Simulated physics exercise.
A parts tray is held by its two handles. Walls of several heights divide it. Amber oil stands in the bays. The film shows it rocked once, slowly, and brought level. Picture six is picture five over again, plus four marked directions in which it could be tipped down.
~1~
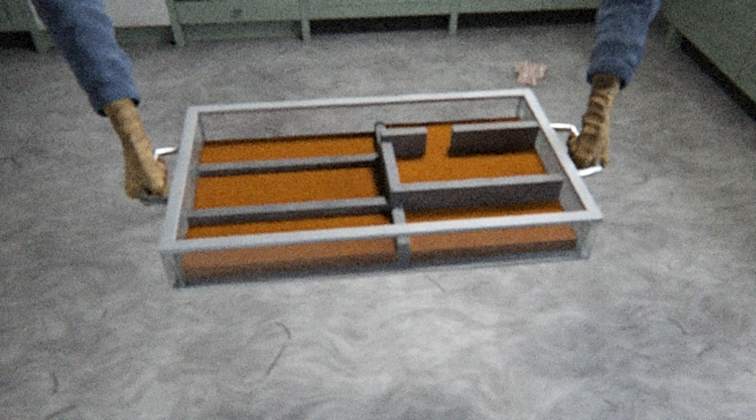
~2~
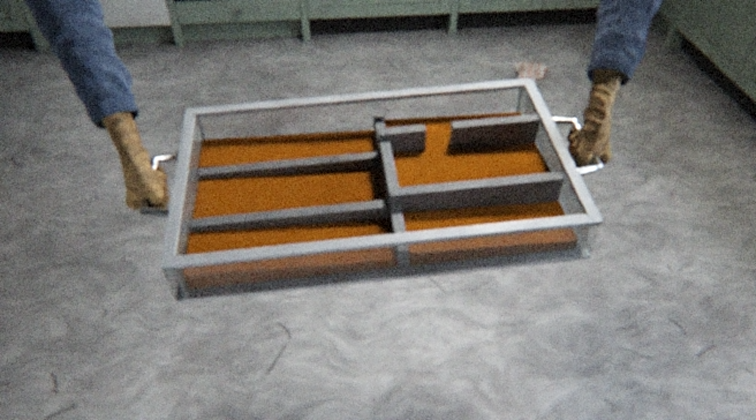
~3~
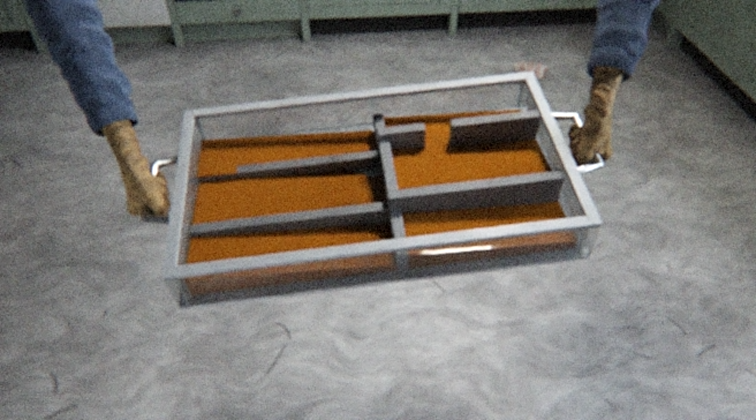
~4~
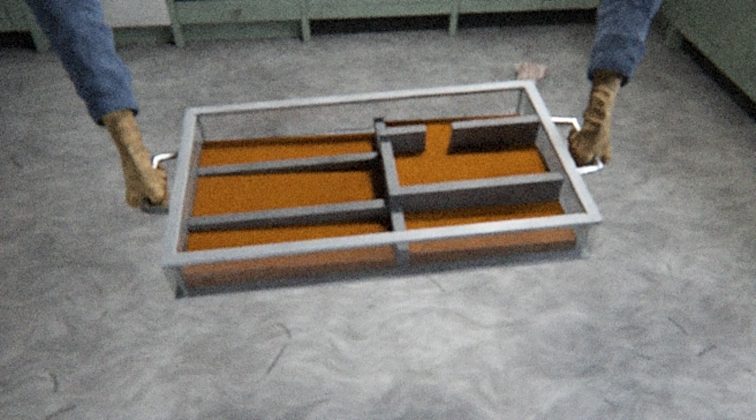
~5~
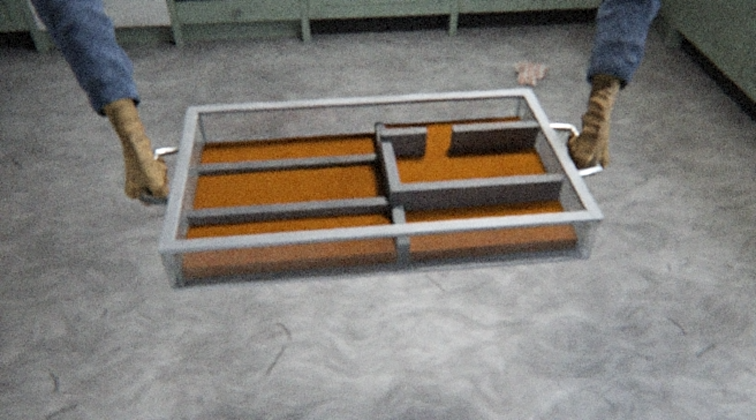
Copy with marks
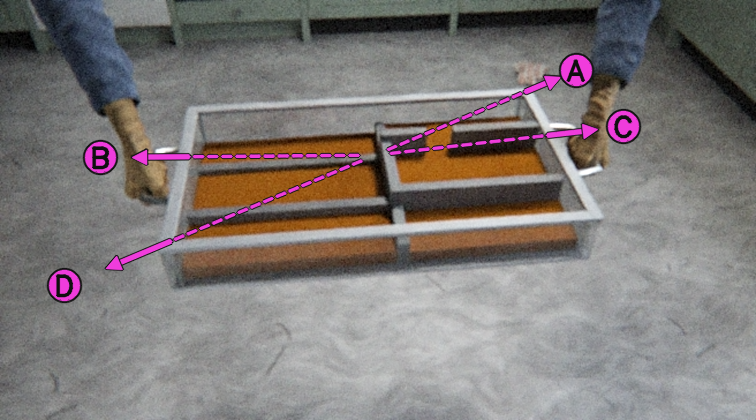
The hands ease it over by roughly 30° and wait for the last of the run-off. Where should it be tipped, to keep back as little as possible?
It is D.
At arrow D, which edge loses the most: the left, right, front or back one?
The left rim.
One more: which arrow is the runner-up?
The answer is A.
In magenta, A ends at (555, 79); B ends at (137, 157); C ends at (592, 130); D ends at (111, 266).
If A is chosen, about 37 % stays in the tray, the largest part in the centre right bay.
If B is chosen, about 48 % stays in the tray, the largest part in the centre left bay.
If C is chosen, about 47 % stays in the tray, the largest part in the centre right bay.
If D is chosen, about 29 % stays in the tray, the largest part in the front left bay.
